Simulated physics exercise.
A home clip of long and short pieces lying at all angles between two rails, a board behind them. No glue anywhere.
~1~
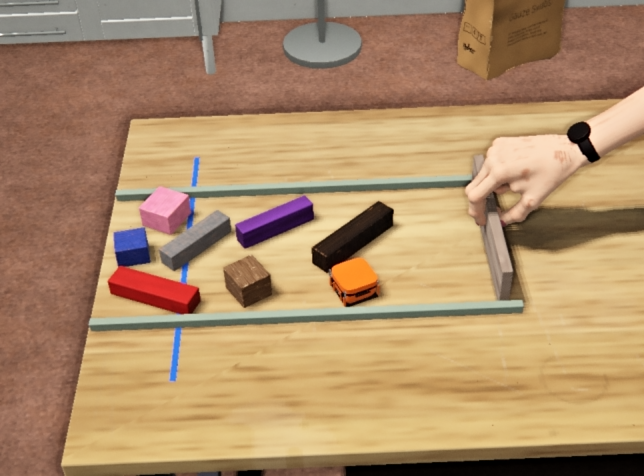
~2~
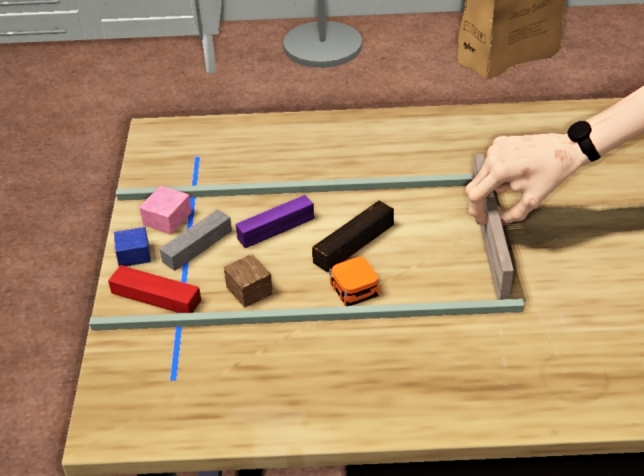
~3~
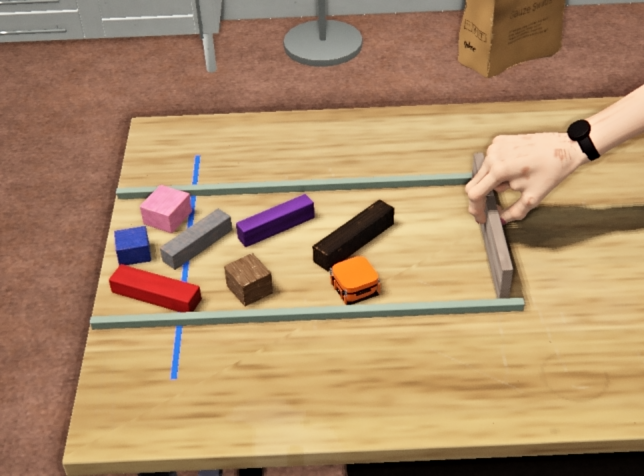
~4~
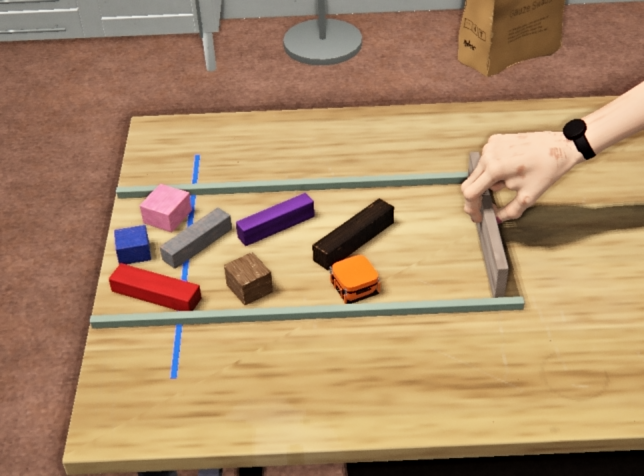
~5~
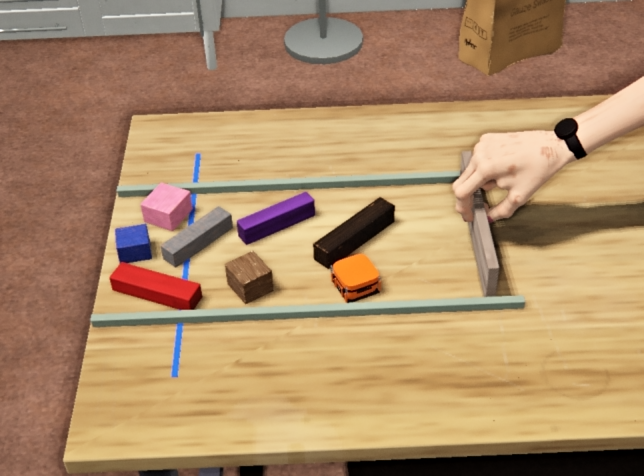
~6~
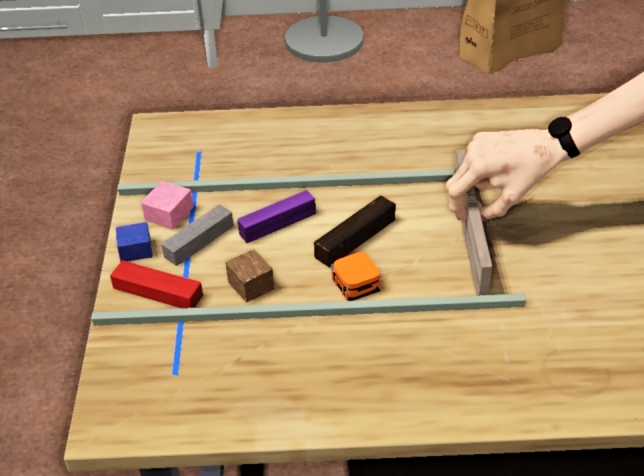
A hand with a black wristband holds a grey board upright at the right end of two pale green rails, first keeping it still, then sliding it a short way left. Between the rails on a wooden table, seen from above at an angle, lie pink, blue, red, grey and brown pieces at left, with purple, black and orange ones nearer the middle. None of them is touched, while the view drifts very slightly.
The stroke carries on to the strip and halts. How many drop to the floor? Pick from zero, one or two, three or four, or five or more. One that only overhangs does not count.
The number that fall off is one or two.
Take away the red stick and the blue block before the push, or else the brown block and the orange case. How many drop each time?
The counts: 0 and 0.
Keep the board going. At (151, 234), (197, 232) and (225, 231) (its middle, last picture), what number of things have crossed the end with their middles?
Place by place, 5, 2 and 0.
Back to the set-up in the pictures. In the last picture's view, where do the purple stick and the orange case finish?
The purple stick stops around (164, 211); the orange case around (165, 283).
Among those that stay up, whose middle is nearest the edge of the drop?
The pink block.
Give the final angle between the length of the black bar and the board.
Near 25 degrees.
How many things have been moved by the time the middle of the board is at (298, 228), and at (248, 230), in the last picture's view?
At the one place 4, at the other 6.
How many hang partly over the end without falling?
That would be 2.
Soon after, none off yet; blue block at rest near (134, 242); red stick at rest near (157, 285); pink block at rest near (168, 205).
Then, none off yet; blue block moving near (126, 240); red stick moved a little near (109, 284); pink block moved a little near (156, 205).
At rest, the number that fall off is one or two; fallen, red stick and blue block.
